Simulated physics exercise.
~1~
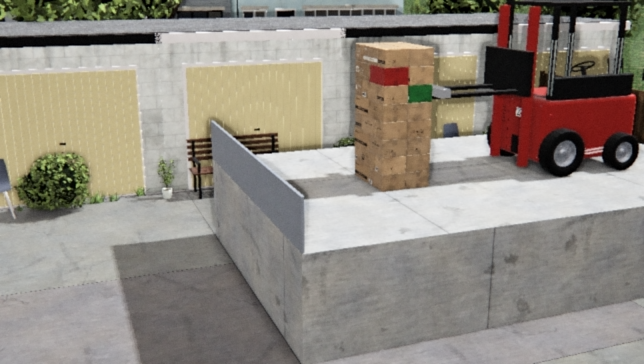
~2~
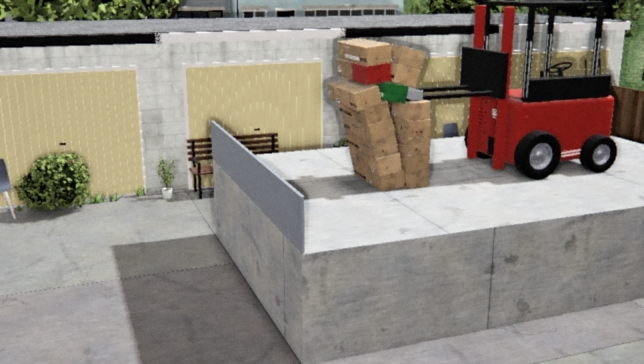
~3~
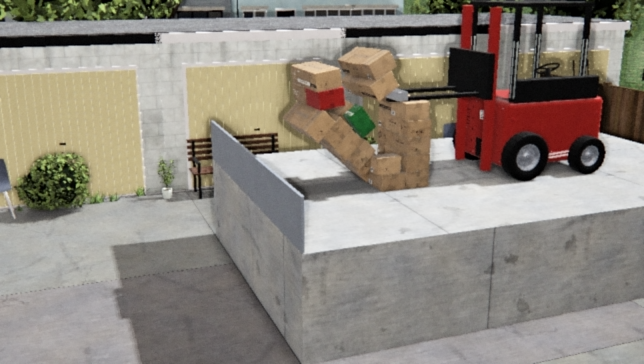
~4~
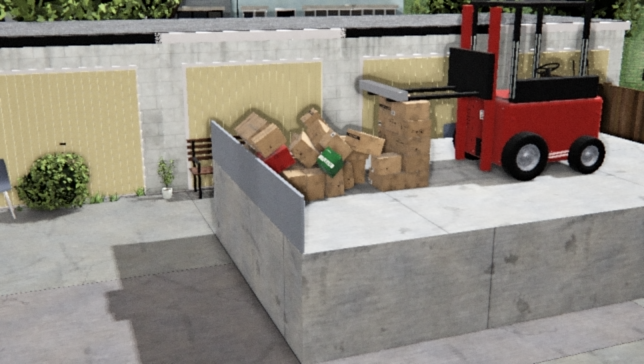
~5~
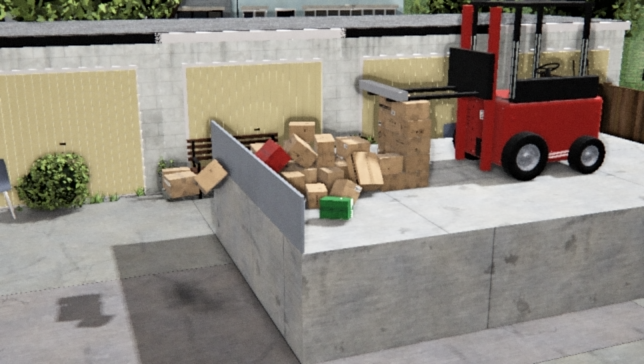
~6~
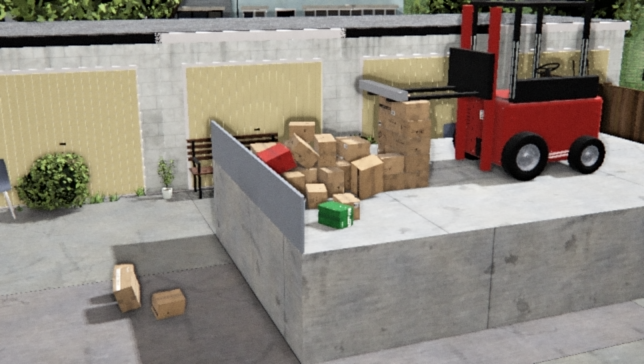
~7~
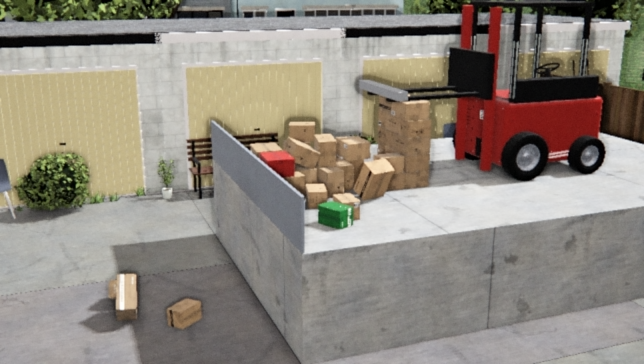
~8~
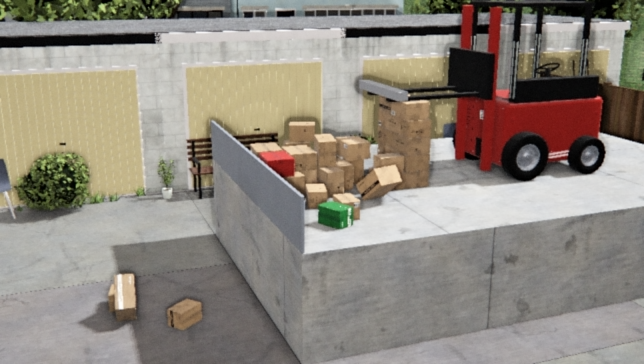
In this clip, a red forklift pushes a beam into a tall stack of cartons on a raised concrete dock, toppling its upper part leftward. Most cartons, including the red and green ones, settle in a heap behind the low board, while a few fall over the edge.
